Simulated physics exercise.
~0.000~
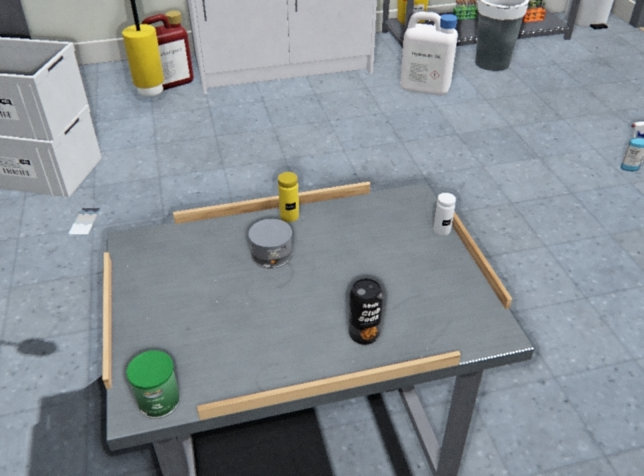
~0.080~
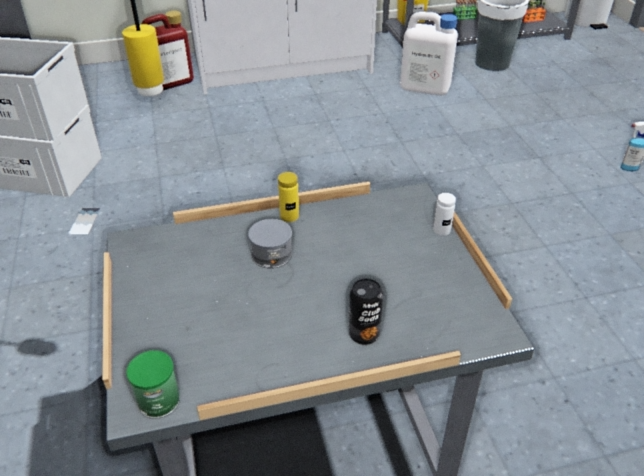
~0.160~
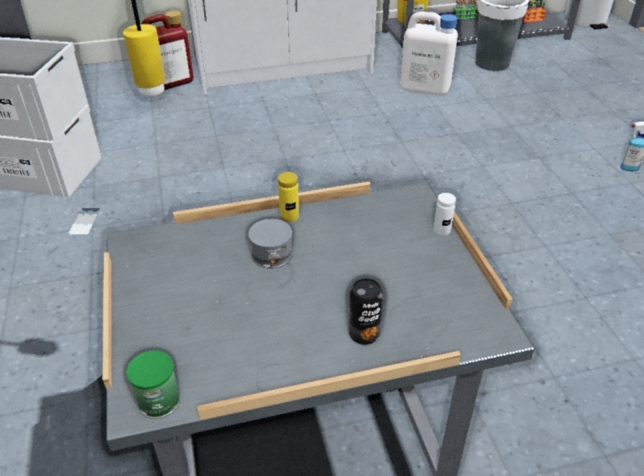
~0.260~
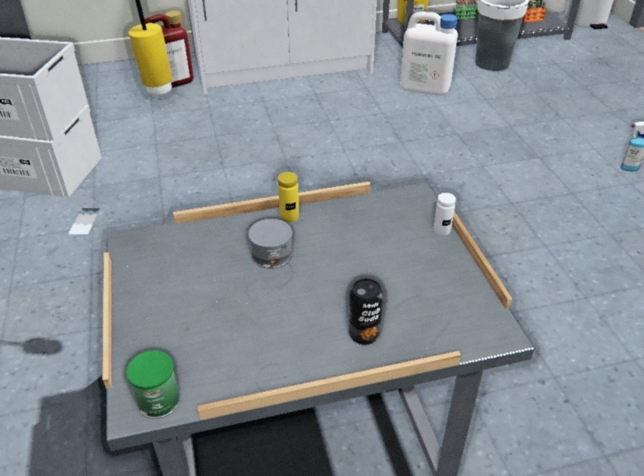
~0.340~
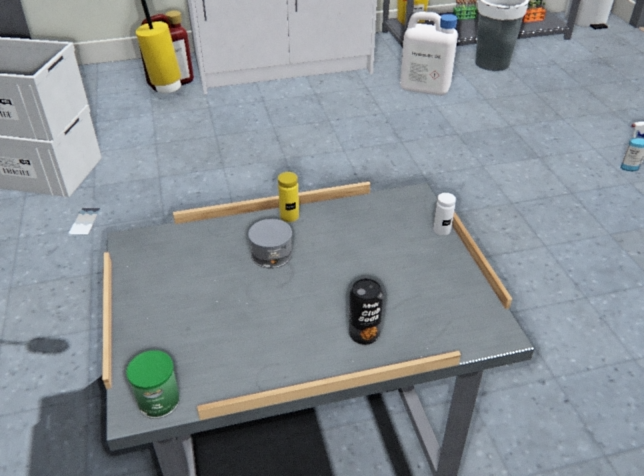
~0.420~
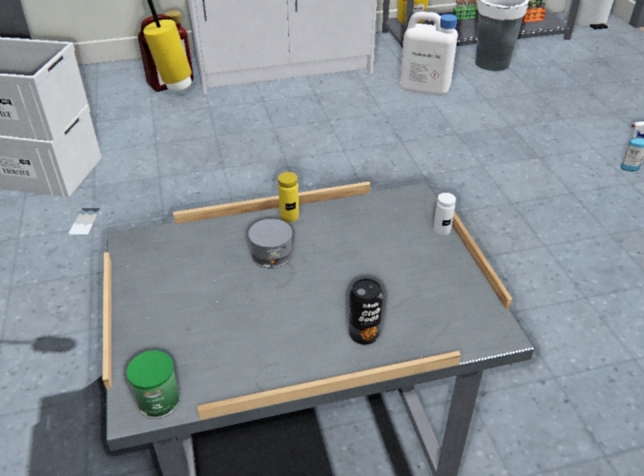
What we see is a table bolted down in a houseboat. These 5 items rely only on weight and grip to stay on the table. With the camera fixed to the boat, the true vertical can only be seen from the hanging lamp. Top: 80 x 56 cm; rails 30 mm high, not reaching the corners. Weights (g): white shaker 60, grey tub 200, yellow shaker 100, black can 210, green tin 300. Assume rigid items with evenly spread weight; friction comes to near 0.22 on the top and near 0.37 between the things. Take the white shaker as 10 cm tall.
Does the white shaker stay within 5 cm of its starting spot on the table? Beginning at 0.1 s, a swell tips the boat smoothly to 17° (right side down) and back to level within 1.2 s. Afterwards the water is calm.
Yes.
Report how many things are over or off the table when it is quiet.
So, 0 in all.
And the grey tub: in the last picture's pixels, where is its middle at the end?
It finishes around (300, 239).
After 0.82 s, heel 15°, right side down; yellow shaker moved 3 cm; black can moved 3 cm; green tin moved 3 cm.
After 0.92 s, heel 12°, right side down; yellow shaker moved 5 cm; black can moved 5 cm; green tin moved 5 cm.
After 1.02 s, heel 8°, right side down; yellow shaker moved 7 cm; black can moved 7 cm; green tin moved 7 cm.
In the end (1.8 s), not toppled but over 5 cm from the start, grey tub, yellow shaker, black can and green tin; the last one under 5 cm from the start. In the last view, white shaker near (448, 214).
